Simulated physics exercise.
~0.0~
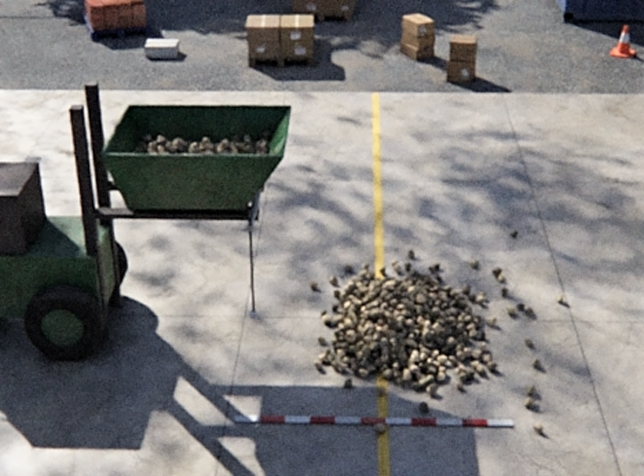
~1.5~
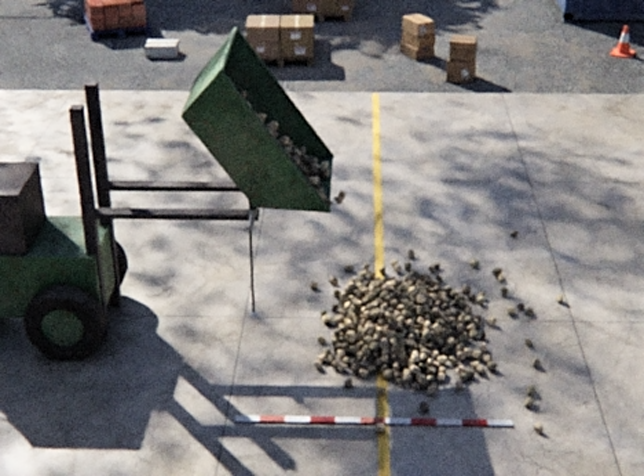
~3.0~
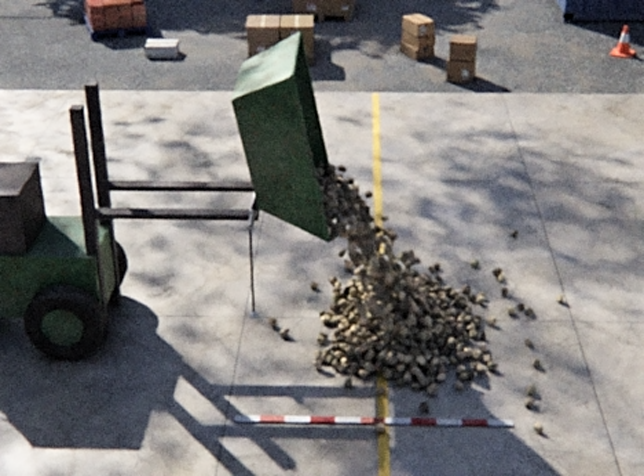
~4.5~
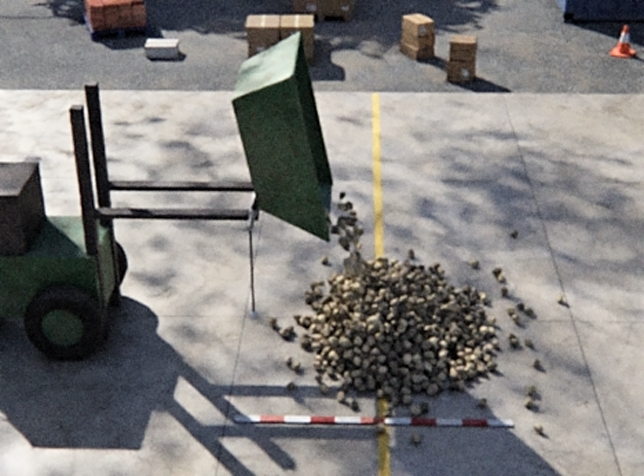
A green skip on a forklift's arms tipped steeply to the right, paused, then tilted further and poured its stones onto the loose pile below, until the skip hung empty and a broader heap lay across the yellow line behind the striped staff.
